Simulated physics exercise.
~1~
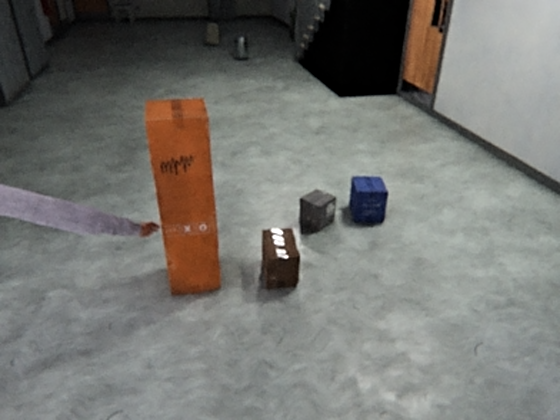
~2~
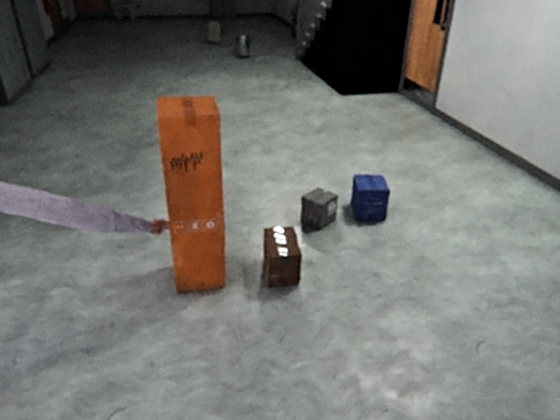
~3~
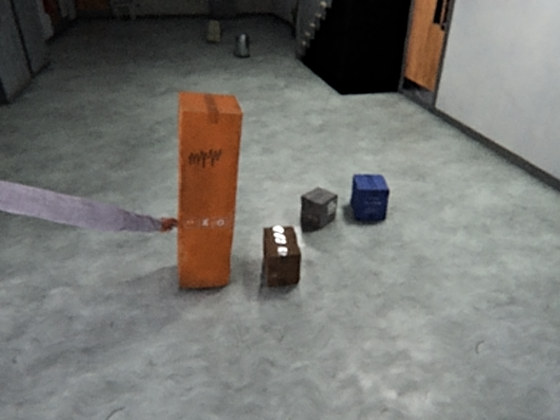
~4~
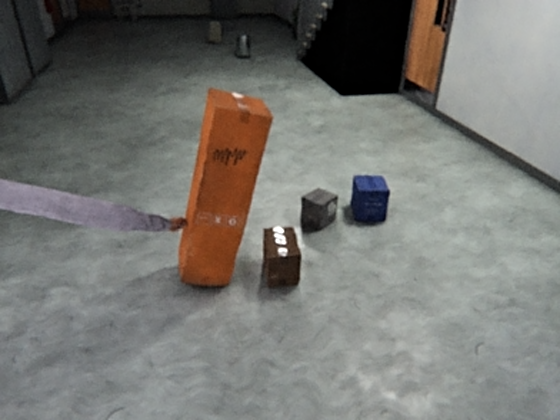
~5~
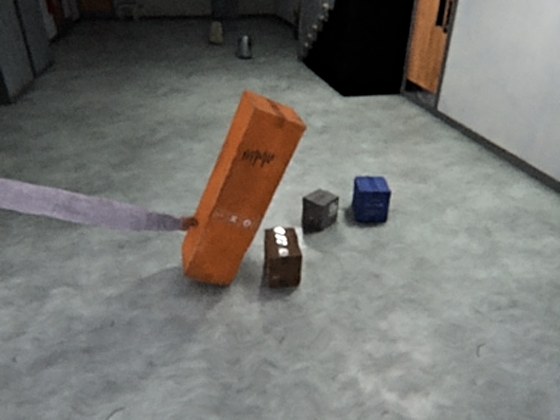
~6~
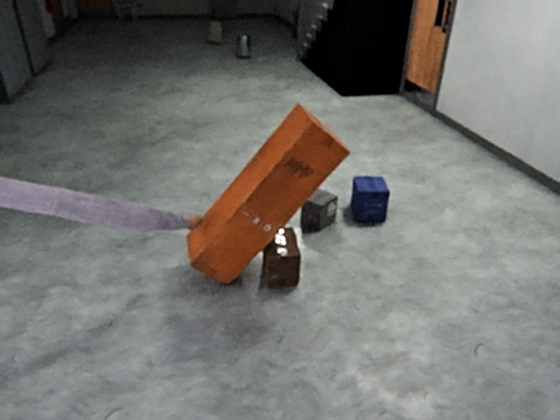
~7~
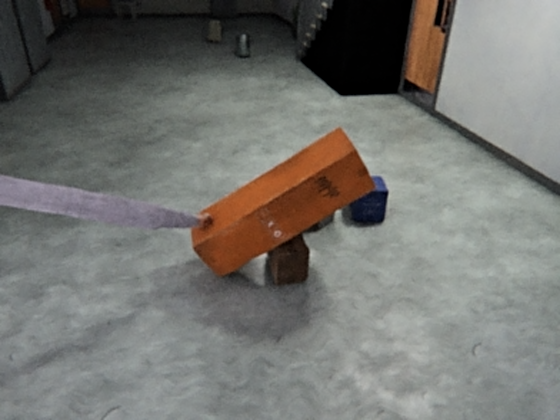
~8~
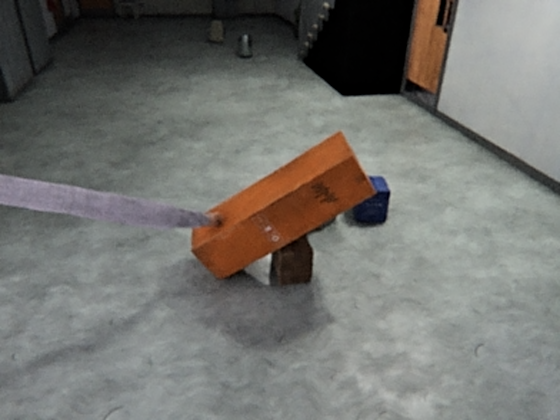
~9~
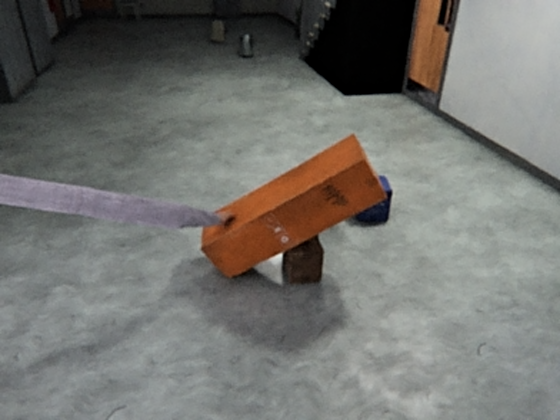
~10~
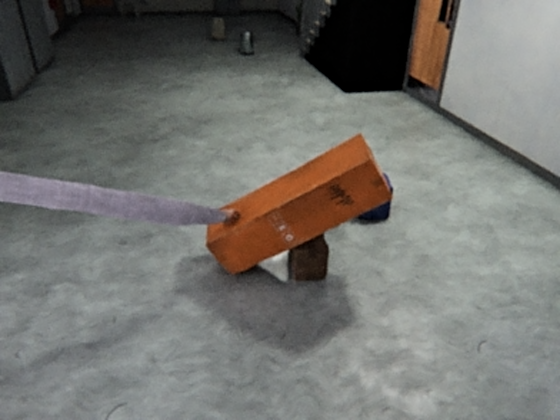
The video shows a hand pushing a tall orange box to the right across a grey floor until it tips onto a small brown parcel, nudging it slightly right. The orange box ends toppled at a slant against the parcel, while the blue box behind stays put.
